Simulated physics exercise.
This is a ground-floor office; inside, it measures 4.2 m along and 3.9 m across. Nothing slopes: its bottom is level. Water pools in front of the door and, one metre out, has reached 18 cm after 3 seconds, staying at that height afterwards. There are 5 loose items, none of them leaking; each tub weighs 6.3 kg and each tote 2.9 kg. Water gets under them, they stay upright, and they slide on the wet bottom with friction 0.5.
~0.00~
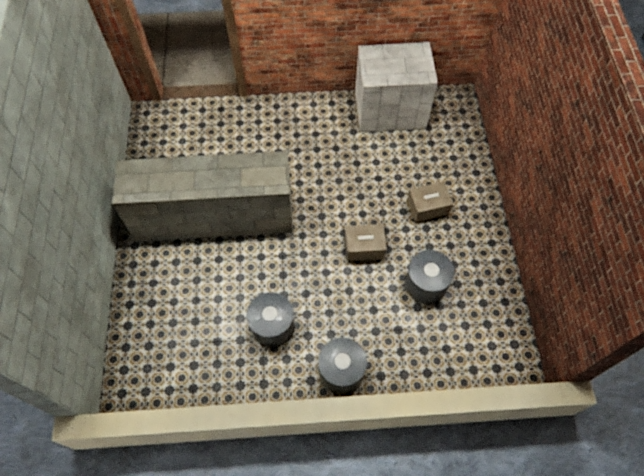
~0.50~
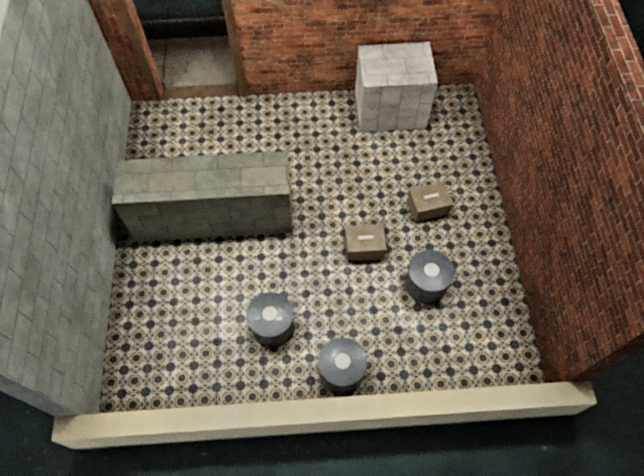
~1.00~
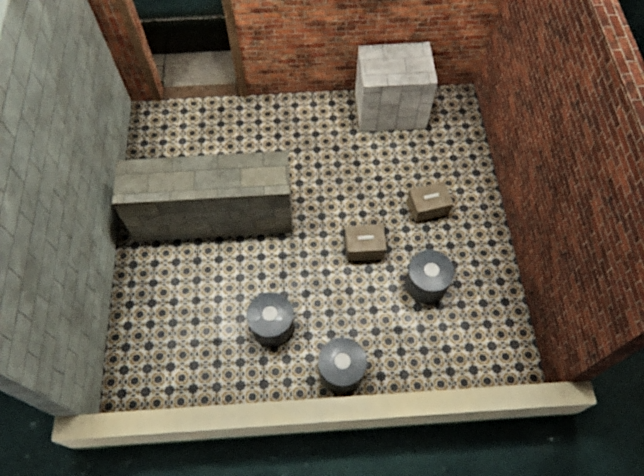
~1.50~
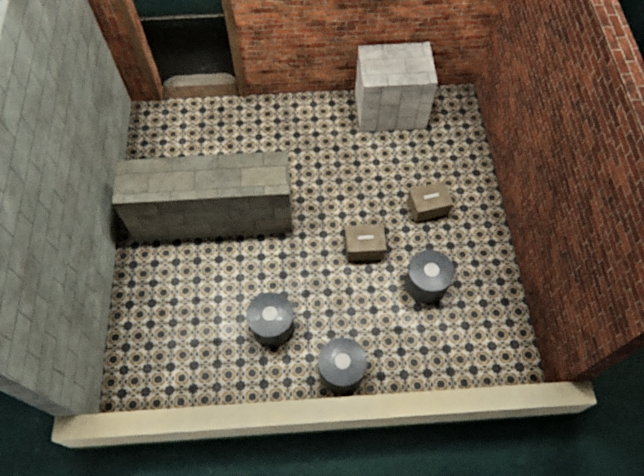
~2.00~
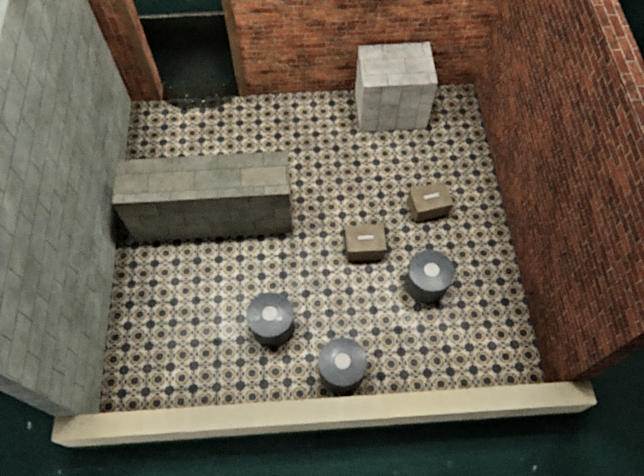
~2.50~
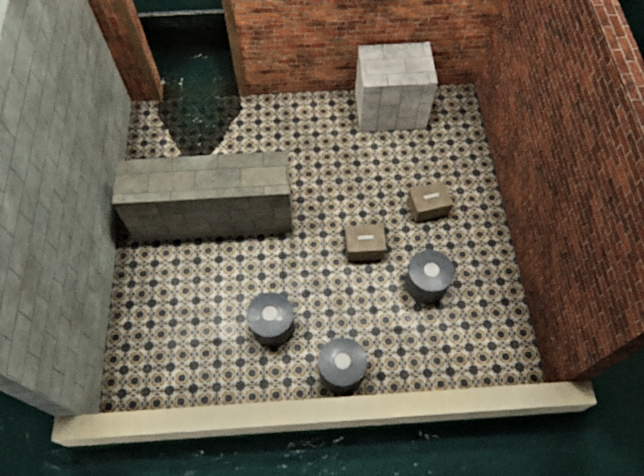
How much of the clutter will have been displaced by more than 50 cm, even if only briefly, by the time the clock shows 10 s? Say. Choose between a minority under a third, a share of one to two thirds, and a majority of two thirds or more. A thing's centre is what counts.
A minority under a third.
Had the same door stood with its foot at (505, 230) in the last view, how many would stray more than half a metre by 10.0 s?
Result: 5 of them.
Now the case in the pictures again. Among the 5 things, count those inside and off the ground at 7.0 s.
Answer: 0.
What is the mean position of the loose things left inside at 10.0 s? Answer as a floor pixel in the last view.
Roughly at (372, 321).
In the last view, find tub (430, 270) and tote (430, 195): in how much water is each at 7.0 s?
I'd put it at 1 cm and 2 cm respectively.
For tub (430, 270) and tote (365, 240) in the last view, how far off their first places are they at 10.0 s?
Net displacement, in order: 0 cm; 10 cm.
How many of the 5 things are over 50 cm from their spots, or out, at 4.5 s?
I make it 0 by then.
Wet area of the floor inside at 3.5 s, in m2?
Roughly 2.5 m2 of it is wet.
After 3.5 s 0 of 5 are over 50 cm from their spots; 0 afloat.
After 4.5 s 0 of 5 are over 50 cm from their spots; 0 afloat.
After 7.0 s 0 of 5 are over 50 cm from their spots; 0 afloat.
After 10.0 s 1 of 5 are over 50 cm from their spots, and 1 have been at some point; 1 afloat.
